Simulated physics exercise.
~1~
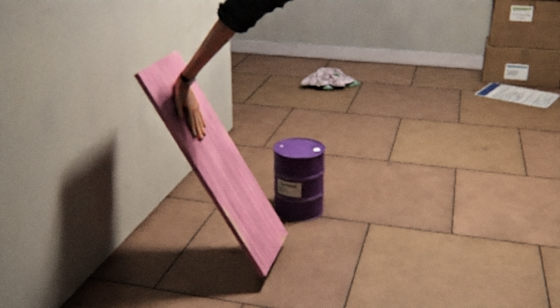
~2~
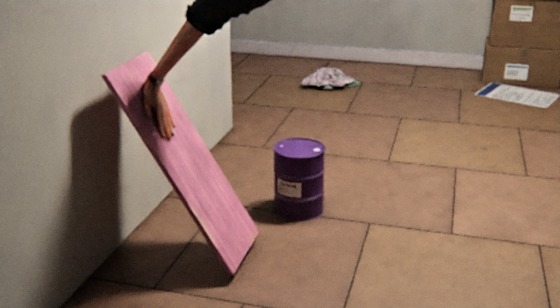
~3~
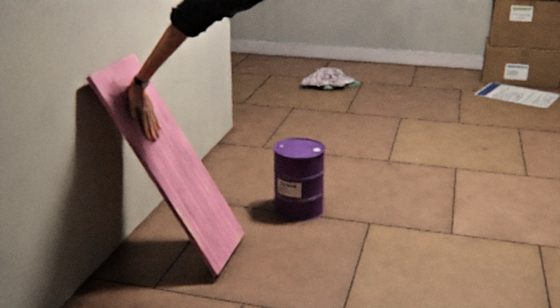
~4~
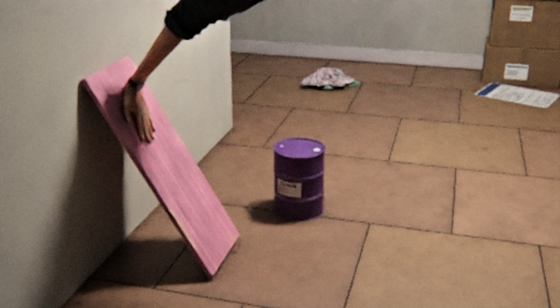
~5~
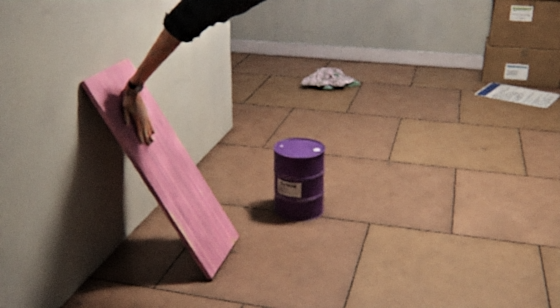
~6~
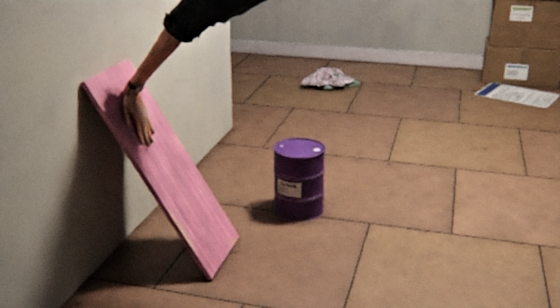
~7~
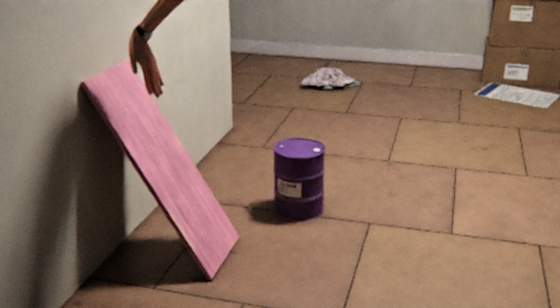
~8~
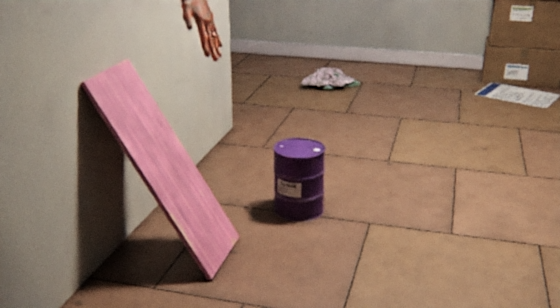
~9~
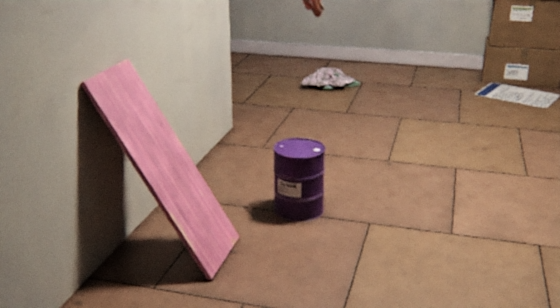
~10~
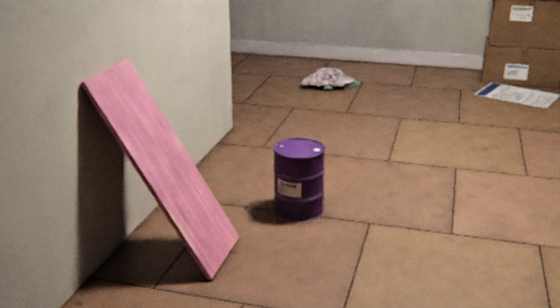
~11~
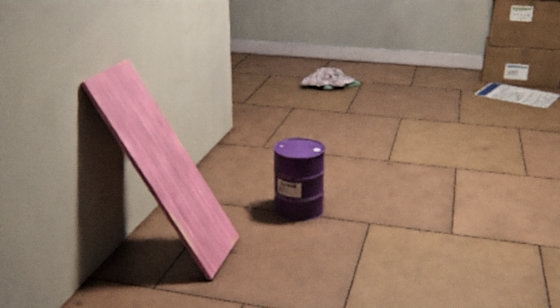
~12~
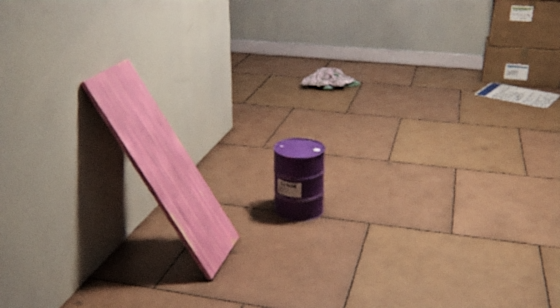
In the corner of a room with a tan tiled floor, a hand holds a long pink board at a slant beside a pale wall, with a small purple canister standing to its right. The hand moves the board a short way left until its upper end rests against the wall. It stays there for a moment, pressed to the board's face. Then the fingers let go, and the hand draws back upward and out of view. The board does not slip, and it remains leaning on the wall, while the canister stands where it was throughout.
